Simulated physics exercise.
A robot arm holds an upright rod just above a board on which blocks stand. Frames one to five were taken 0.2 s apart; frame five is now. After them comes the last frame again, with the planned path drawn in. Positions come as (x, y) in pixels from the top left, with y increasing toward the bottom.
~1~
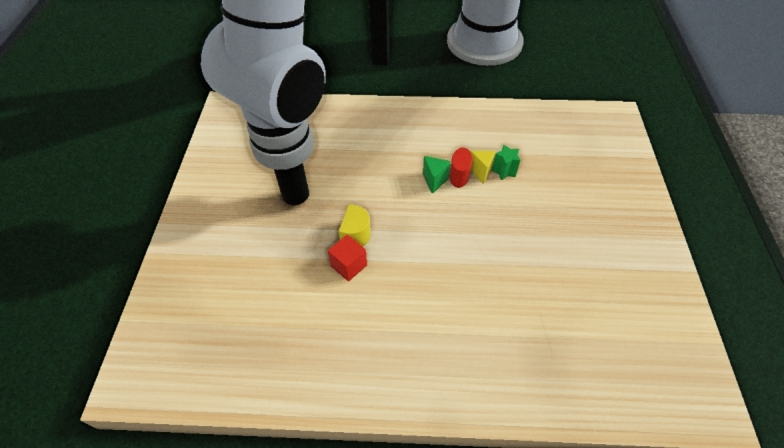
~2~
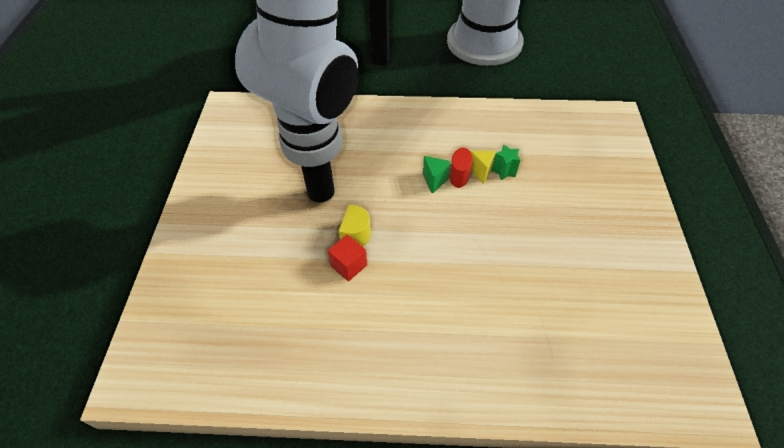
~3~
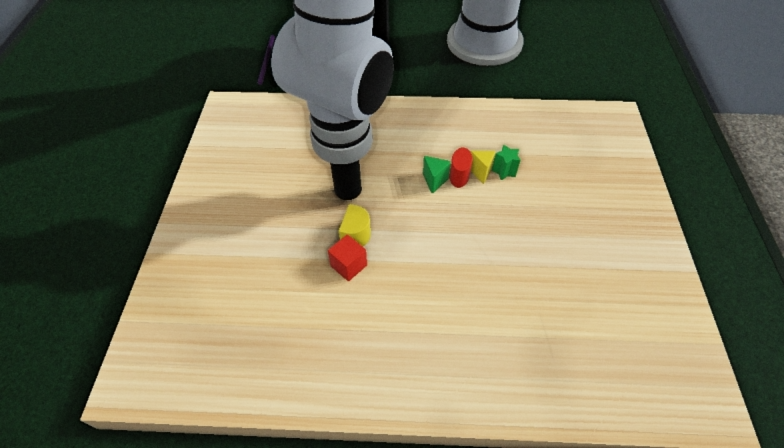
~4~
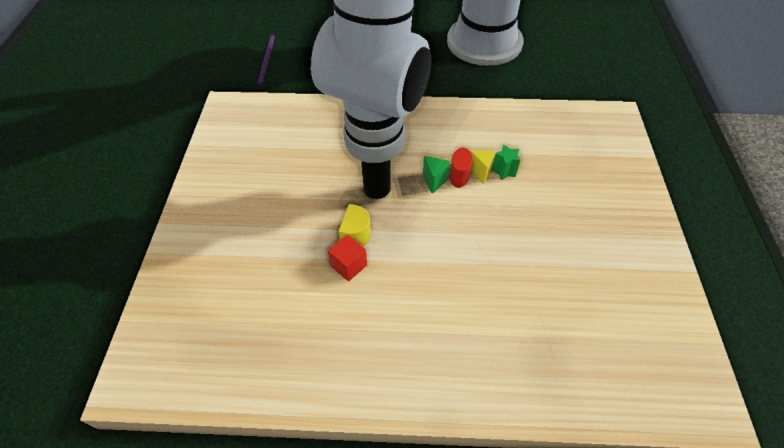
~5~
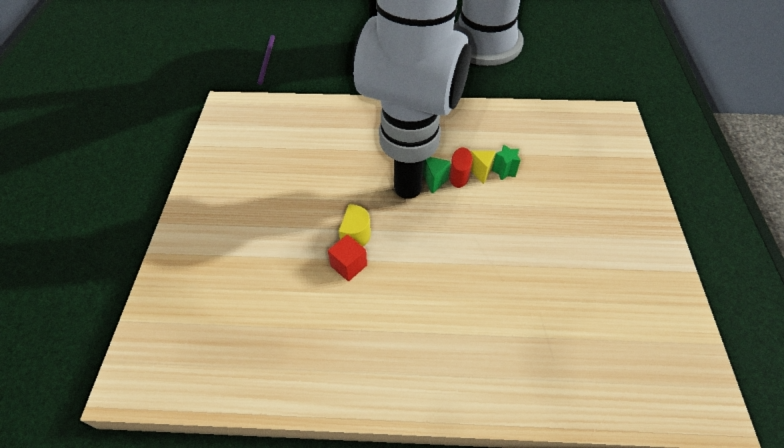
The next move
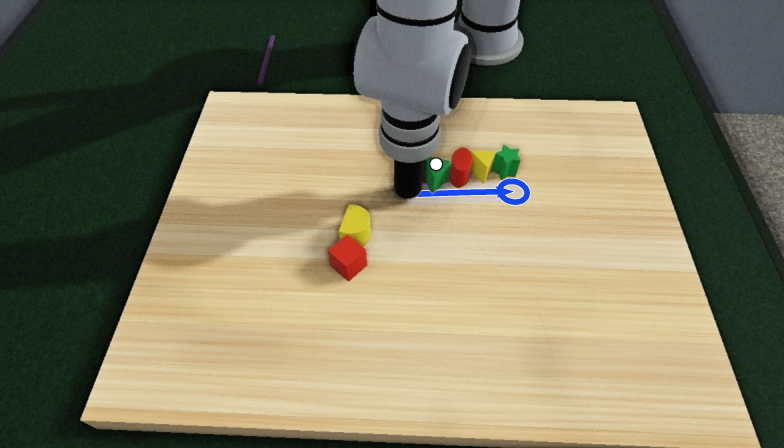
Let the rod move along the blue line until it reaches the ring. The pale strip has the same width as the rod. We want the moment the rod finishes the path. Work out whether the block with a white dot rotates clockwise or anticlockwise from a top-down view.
It makes a counterclockwise turn.
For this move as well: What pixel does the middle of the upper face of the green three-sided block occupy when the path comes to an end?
The answer is (448, 158).
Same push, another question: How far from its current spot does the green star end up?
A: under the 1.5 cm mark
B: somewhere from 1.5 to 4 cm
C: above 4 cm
Choice A: Under the 1.5 cm mark.
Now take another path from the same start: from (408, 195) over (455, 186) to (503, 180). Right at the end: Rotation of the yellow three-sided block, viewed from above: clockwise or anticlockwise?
From above, it turns clockwise.
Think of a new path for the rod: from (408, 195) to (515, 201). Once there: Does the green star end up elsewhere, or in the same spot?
It will be resting on its spot.
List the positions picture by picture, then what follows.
The first picture shows lower end of the rod (296, 195), tops of blocks, green three-sided block (436, 164), red oval (462, 159), yellow three-sided block (484, 156), green star (509, 154).
The second picture shows rod (321, 192), blocks as before.
The third picture shows rod (348, 190), blocks as before.
The fourth picture shows rod (377, 189), blocks as before.
The fifth picture shows rod (408, 189), green three-sided block (436, 164), red oval (462, 159), yellow three-sided block (484, 156), green star (509, 154).
The drawn path runs from (408, 195) to (513, 192); the dot is on the green three-sided block.
The first path, step by step. One third of the way, rod (444, 187); green three-sided block (447, 159), turned 55° anticlockwise; red oval (466, 155); yellow three-sided block (484, 154), turned 15° clockwise.
Two thirds of the way, rod (480, 186); green three-sided block (448, 158), turned 70° anticlockwise; red oval (467, 152); yellow three-sided block (485, 152), turned 30° clockwise.
At the end, rod (515, 186); green three-sided block (448, 158), turned 70° anticlockwise; red oval (467, 152); yellow three-sided block (485, 152), turned 30° clockwise; green star not moved.
